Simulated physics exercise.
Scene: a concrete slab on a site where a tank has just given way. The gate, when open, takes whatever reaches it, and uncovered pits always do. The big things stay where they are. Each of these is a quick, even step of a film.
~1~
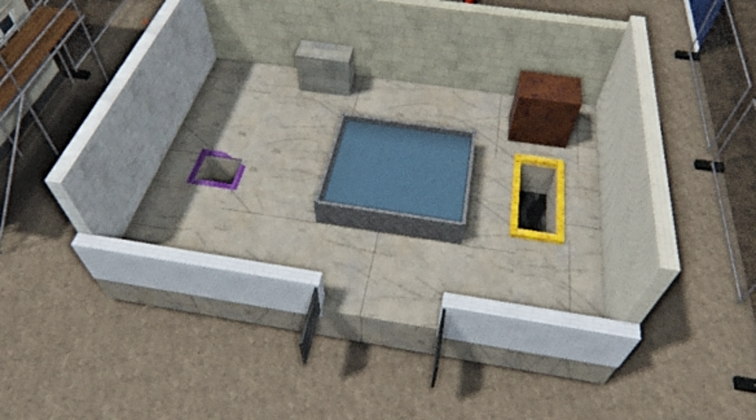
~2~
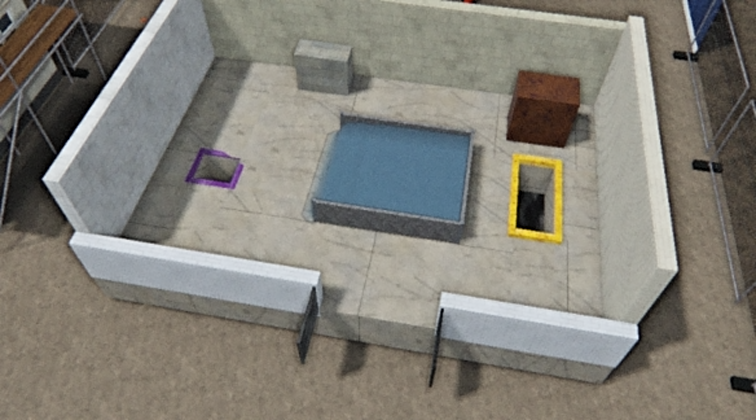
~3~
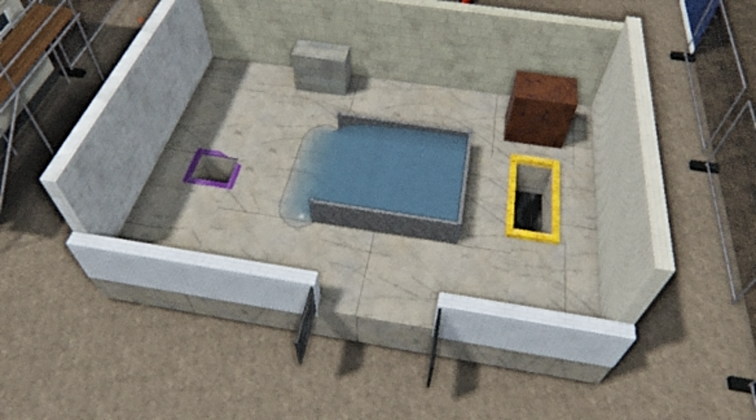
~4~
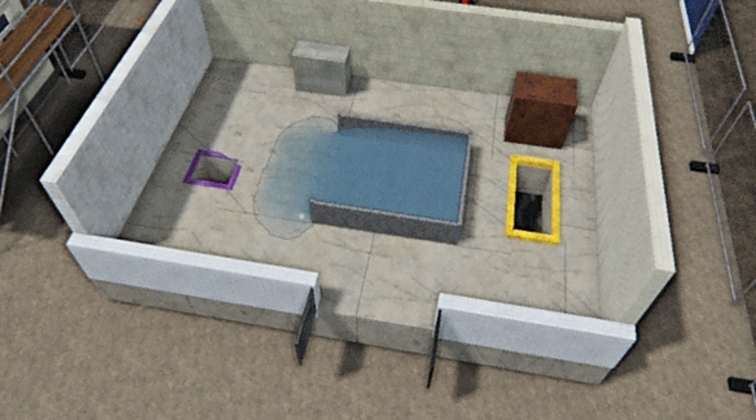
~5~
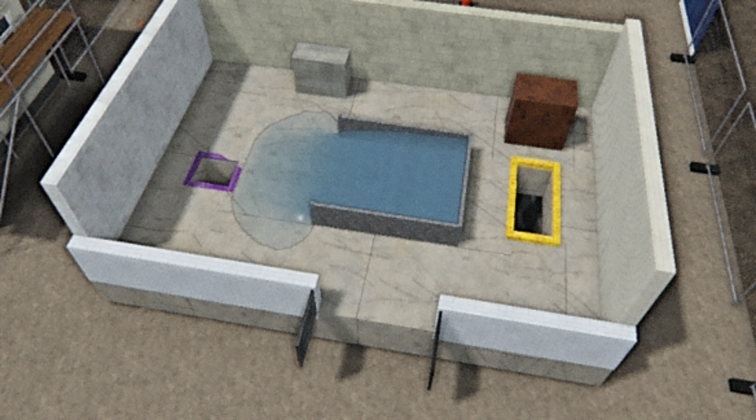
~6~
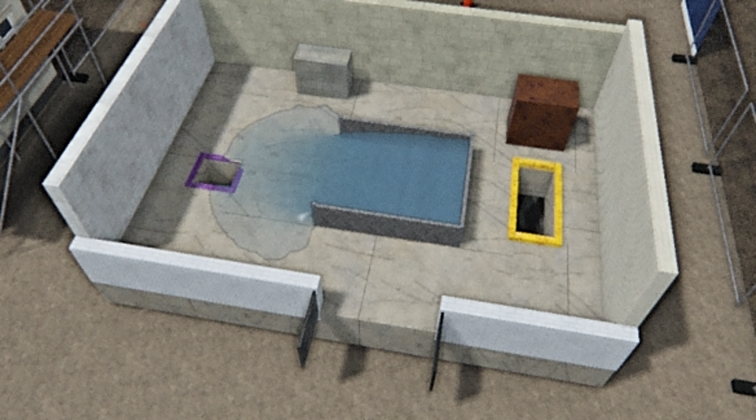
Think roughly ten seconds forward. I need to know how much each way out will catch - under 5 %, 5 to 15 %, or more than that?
In order: The gate gets a mere sliver - short of five per cent; the purple pit gets a sizeable chunk - beyond fifteen per cent; the yellow pit gets a mere sliver - short of five per cent.
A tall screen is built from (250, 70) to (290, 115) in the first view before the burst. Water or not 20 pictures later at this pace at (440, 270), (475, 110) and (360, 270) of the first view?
Okay, the first comes out left untouched, the next left untouched, and the last left untouched.
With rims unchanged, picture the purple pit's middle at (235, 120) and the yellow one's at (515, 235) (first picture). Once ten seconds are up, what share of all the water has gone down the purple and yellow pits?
The purple pit takes 30 per cent, and the yellow pit takes 0 per cent.
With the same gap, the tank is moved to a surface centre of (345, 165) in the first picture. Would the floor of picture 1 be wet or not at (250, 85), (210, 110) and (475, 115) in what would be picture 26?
Soaked - soaked - unflooded.
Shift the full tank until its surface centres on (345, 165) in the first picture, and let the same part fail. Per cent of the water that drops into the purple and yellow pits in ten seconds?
After ten seconds: Purple pit around 50 percent, yellow pit around 0 percent.
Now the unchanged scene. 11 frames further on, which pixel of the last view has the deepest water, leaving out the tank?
At about (108, 265).
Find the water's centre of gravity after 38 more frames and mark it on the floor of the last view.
The water's centre sits above (268, 175).
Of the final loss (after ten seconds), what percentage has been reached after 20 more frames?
Near 40 in a hundred, I reckon.
A moment on, water covers 30 % of the floor; the gate 0 %, the purple pit 4 %, the yellow pit 0 %.
Next, water covers 40 % of the floor; the gate 0 %, the purple pit 9 %, the yellow pit 0 %.
Then, water covers 40 % of the floor; the gate 0 %, the purple pit 18 %, the yellow pit 0 %.
Later, water covers 60 % of the floor; the gate 0 %, the purple pit 29 %, the yellow pit 0 %.
In the end, water covers 80 % of the floor; the gate 2 %, the purple pit 42 %, the yellow pit 0 %.
